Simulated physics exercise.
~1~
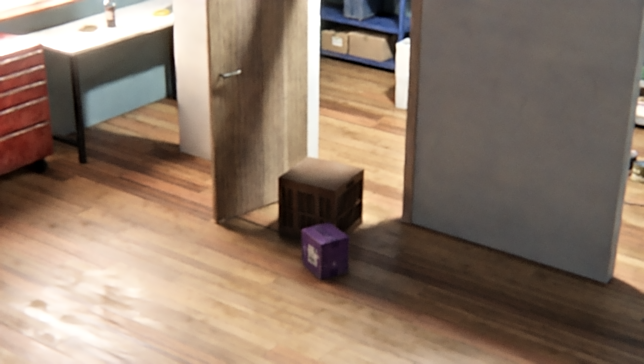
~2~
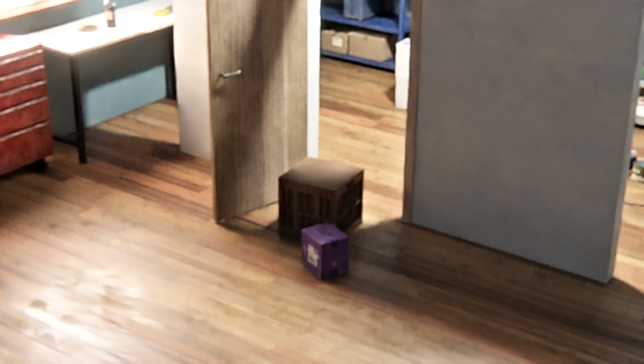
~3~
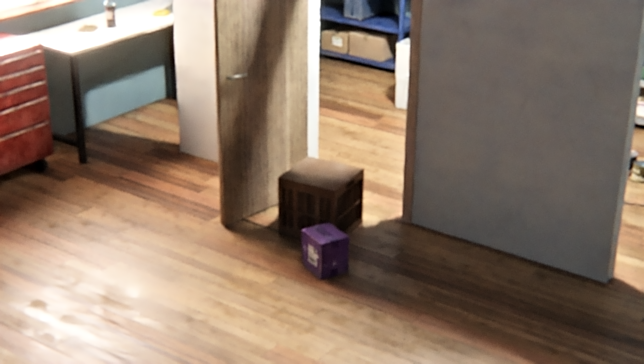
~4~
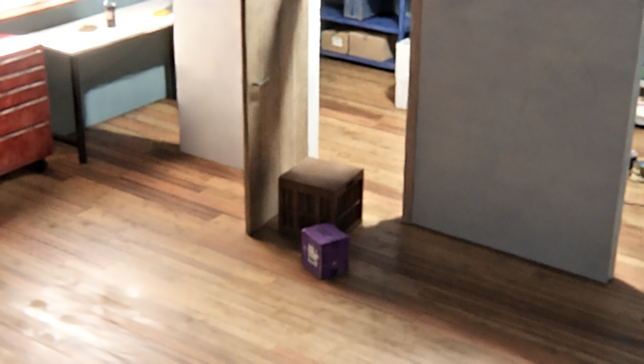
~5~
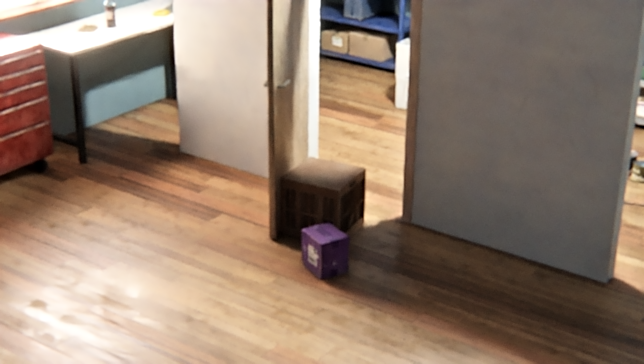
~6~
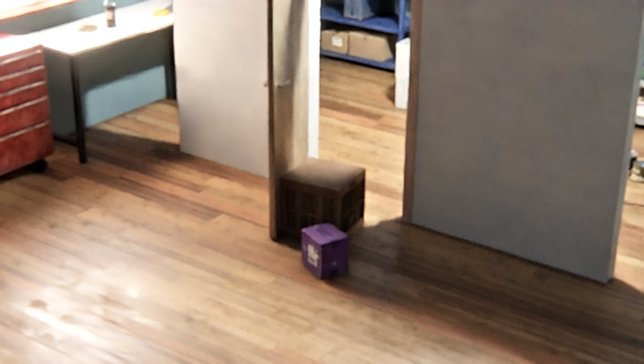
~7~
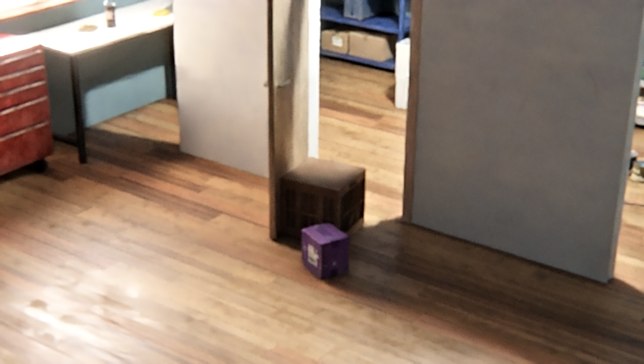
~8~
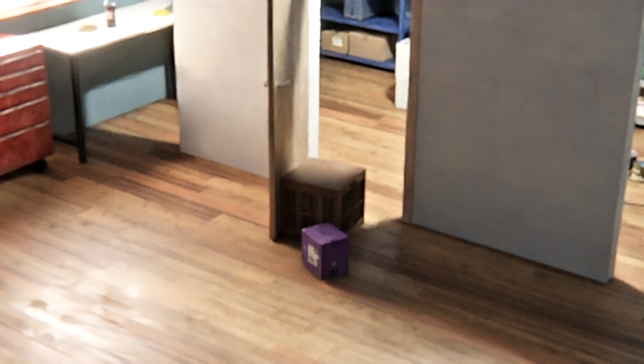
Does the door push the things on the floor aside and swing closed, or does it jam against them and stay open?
The door jams and stays well open. It stops at the brown chest, and neither the chest nor the purple parcel is pushed aside.
